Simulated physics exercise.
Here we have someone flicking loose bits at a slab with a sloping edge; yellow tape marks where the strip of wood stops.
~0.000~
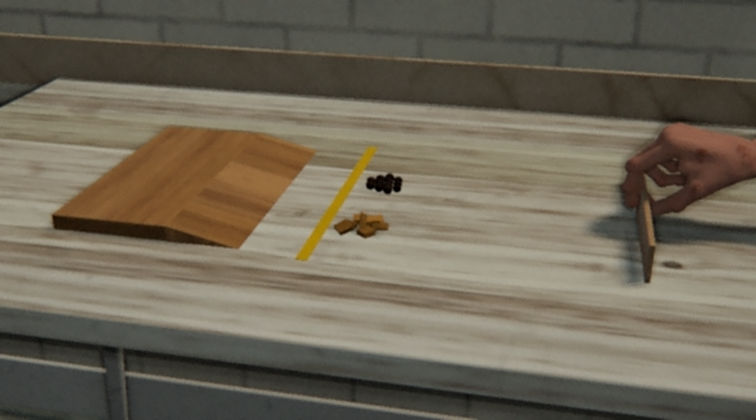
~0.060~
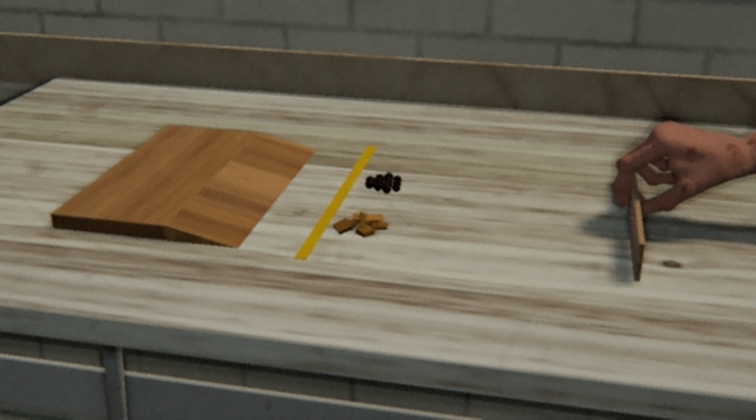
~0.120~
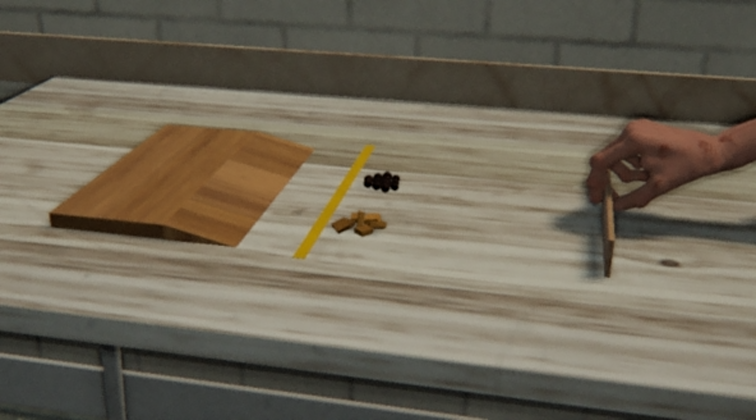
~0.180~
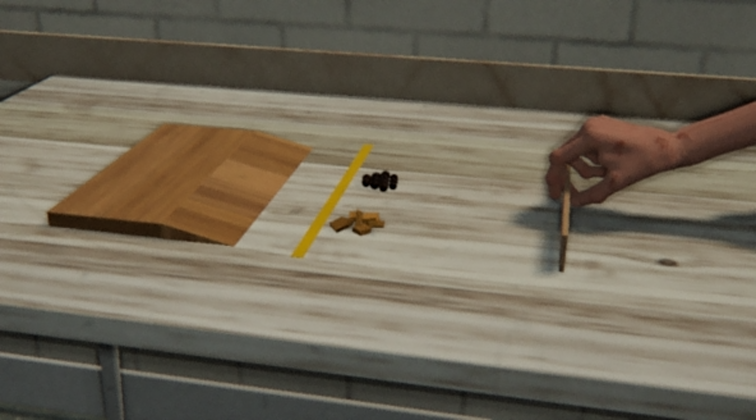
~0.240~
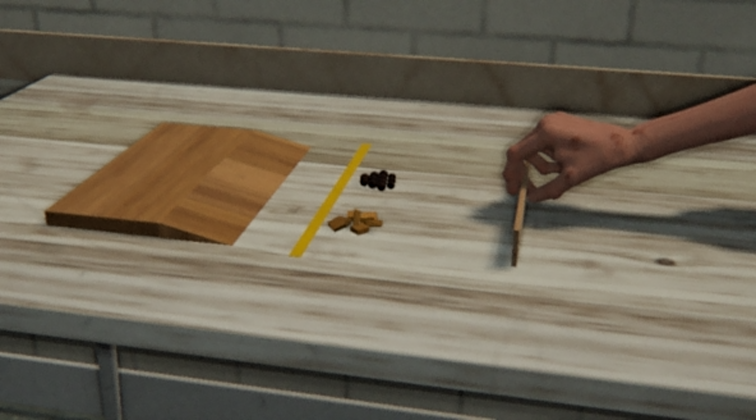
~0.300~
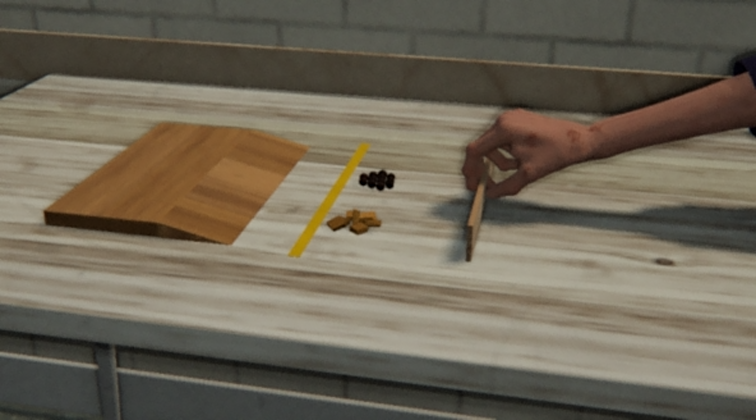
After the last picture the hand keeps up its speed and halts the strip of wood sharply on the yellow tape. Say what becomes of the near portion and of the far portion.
Note - near portion gets none up, far portion lands some on top.
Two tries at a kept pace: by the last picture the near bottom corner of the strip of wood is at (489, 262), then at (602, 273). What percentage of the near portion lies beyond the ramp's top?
0 per cent, then 0 per cent.
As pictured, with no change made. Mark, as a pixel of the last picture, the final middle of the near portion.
Roughly (252, 209) in pixels.
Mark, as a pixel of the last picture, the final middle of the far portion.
I reckon it's close to (122, 141).
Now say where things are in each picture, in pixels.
The first frame shows strip of wood near (649, 255), at rest; yellow tape near (370, 152); top of the ramp near (173, 219); near portion near (363, 220), a few cereal squares; far portion near (389, 182), a few chocolate balls.
The second frame shows strip of wood near (639, 253); far portion near (388, 181).
The third frame shows strip of wood near (609, 249); near portion near (361, 219).
The fourth frame shows strip of wood near (564, 244); far portion near (385, 179).
The fifth frame shows strip of wood near (517, 239); near portion near (357, 217).
The sixth frame shows strip of wood near (471, 235); yellow tape near (363, 149); top of the ramp near (165, 215); near portion near (356, 217); far portion near (382, 179).
After 0.44 s, strip of wood still moving, near (390, 168); near portion the whole lot short of the ramp; far portion the whole lot short of the ramp.
After 0.59 s, strip of wood stopped at the yellow tape; near portion the whole lot short of the ramp; far portion a little on the ramp, all but a few short of the ramp.
After 0.87 s, strip of wood stopped at the yellow tape; near portion near half on the ramp, near half short of the ramp; far portion the bulk past the top, near a quarter on the ramp.
In the end (1.8 s), strip of wood stopped at the yellow tape; near portion none at all past the top, near half on the ramp, near half short of the ramp; far portion the whole lot past the top.
